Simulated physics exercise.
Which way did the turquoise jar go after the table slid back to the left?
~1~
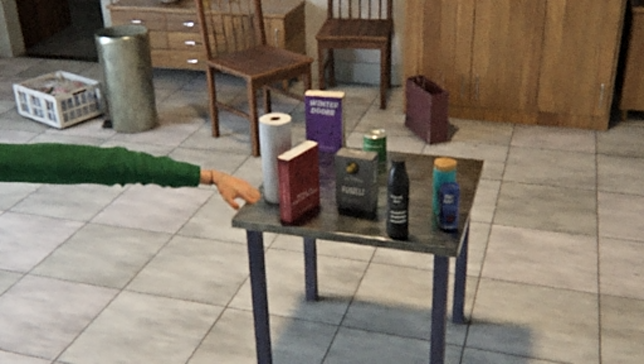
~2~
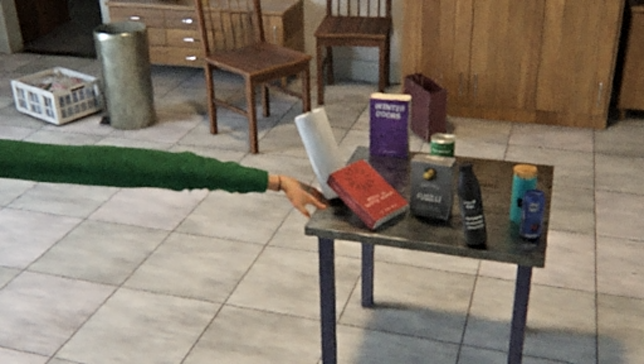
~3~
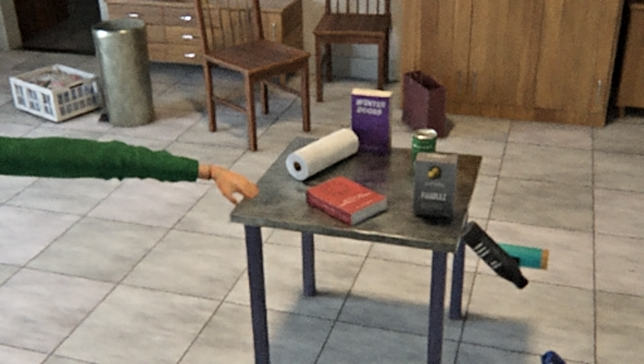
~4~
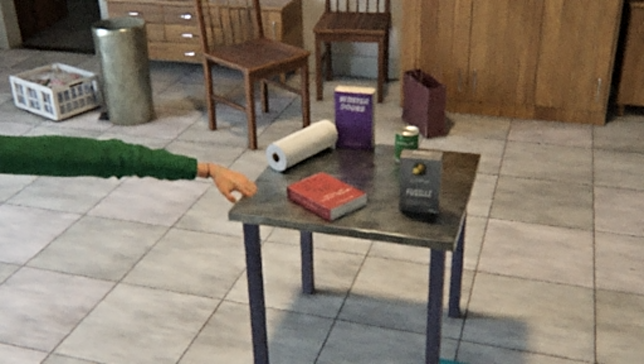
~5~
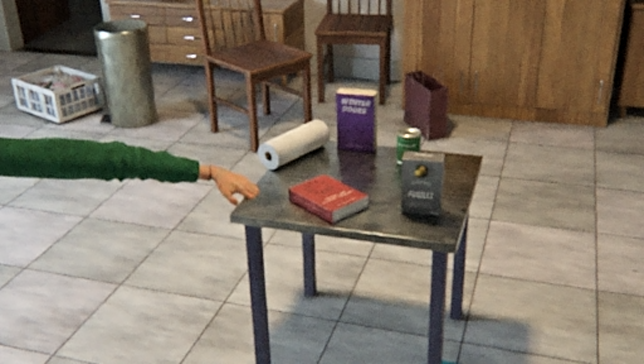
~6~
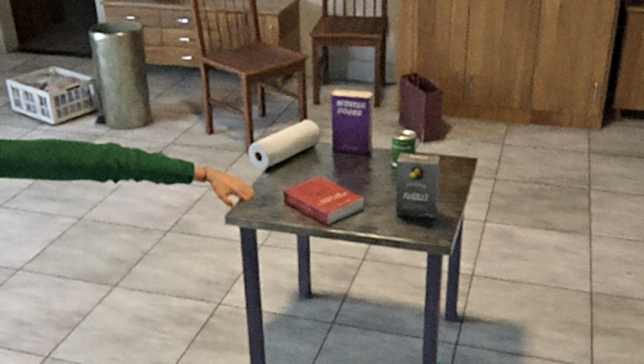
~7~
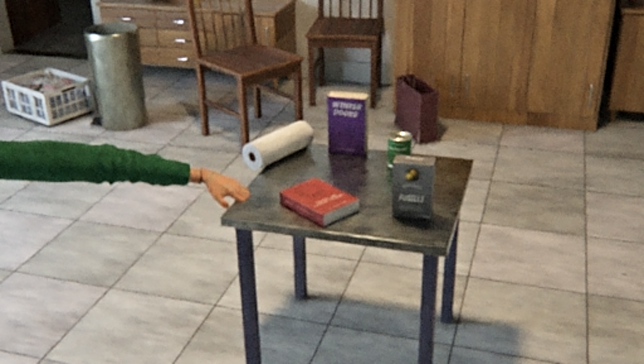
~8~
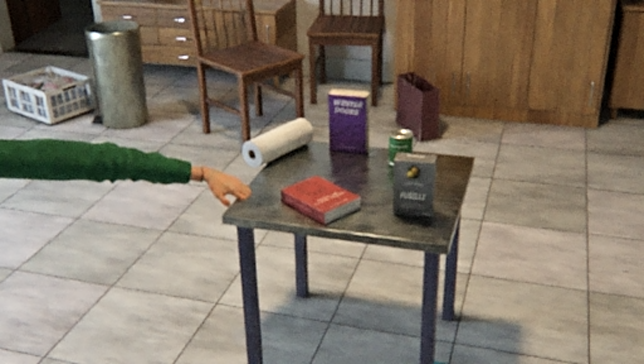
It went down, dropping off the right side of the table toward the floor.
